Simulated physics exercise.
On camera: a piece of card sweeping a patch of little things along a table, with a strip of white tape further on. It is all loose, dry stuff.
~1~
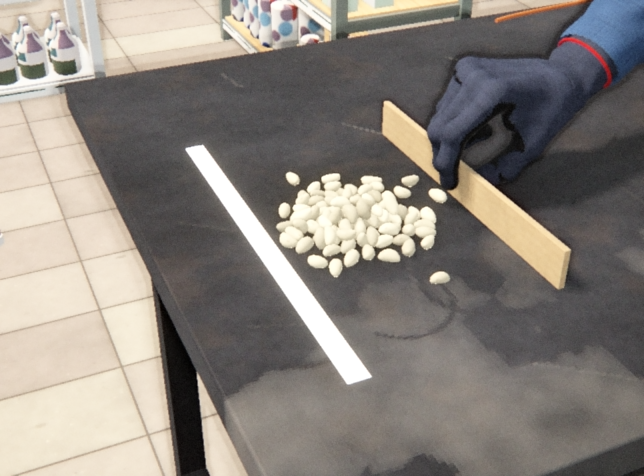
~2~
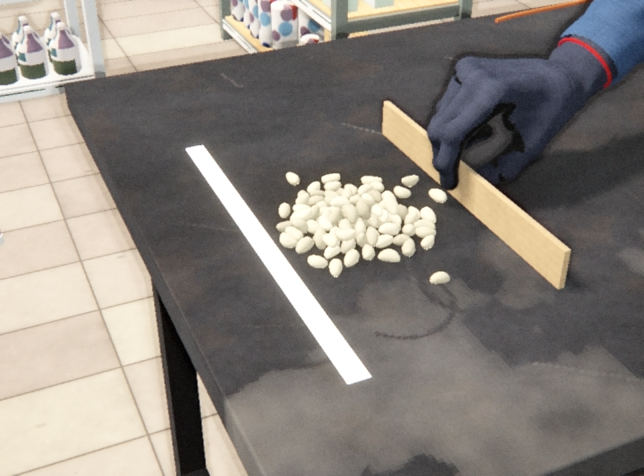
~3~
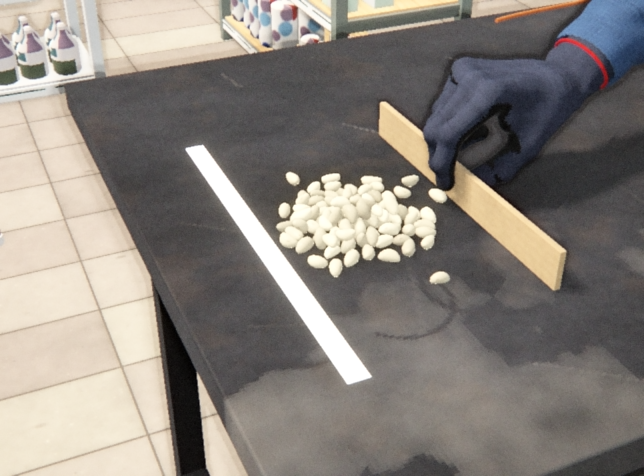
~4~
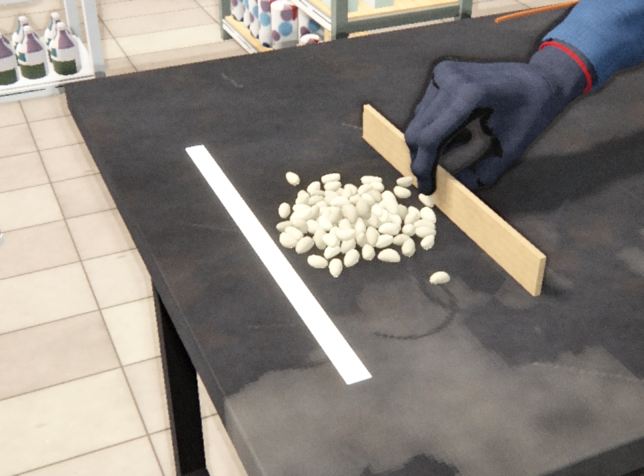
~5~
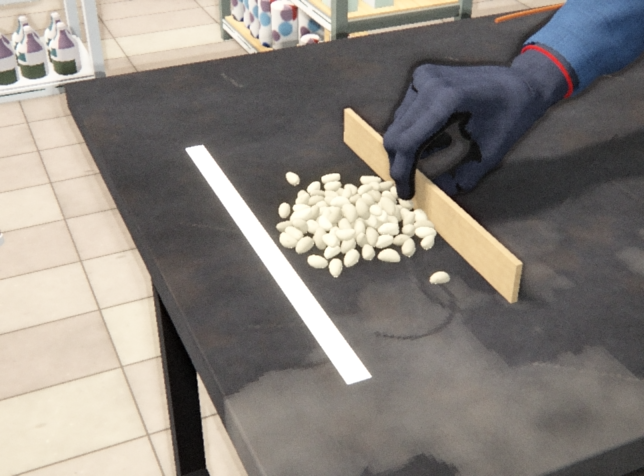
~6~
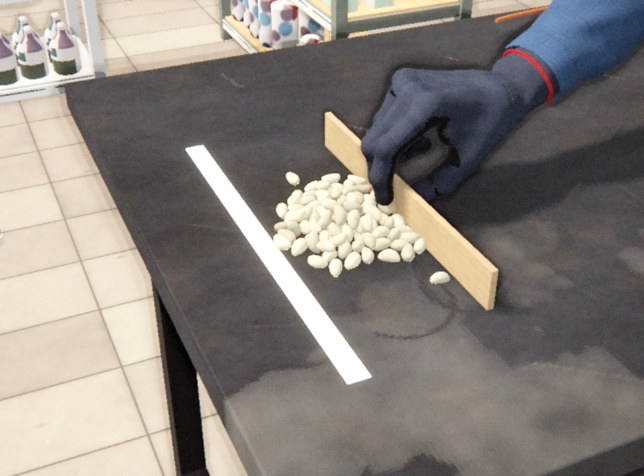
A gloved hand slides a piece of card left into a heap of white beans.
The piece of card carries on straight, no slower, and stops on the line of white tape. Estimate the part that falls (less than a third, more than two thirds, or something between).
The floor gets under a third.
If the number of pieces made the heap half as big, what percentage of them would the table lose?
Some 0 per cent.
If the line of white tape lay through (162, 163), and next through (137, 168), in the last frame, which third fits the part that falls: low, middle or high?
The first try: Between a third and two thirds. The second: Above two thirds.
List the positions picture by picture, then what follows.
In the first picture, piece of card near (549, 255), at rest; white tape near (200, 156), about a palm's width from the edge; edge at (160, 273); the heap near (357, 223), white beans.
In the second picture, piece of card near (549, 255), at rest.
In the third picture, piece of card near (545, 256); the heap near (357, 223).
In the fourth picture, piece of card near (525, 262).
In the fifth picture, piece of card near (502, 268); the heap near (357, 223), only a few pushed along.
In the sixth picture, piece of card near (479, 275); white tape near (200, 156); edge at (160, 273); the heap near (355, 223), near two thirds pushed along.
Shortly afterwards, piece of card still moving, near (324, 197); heap all on the table, its front near (217, 261).
Next, piece of card stopped at the white tape; heap a little over the edge.
In the end, piece of card stopped at the white tape; heap a little over the edge.
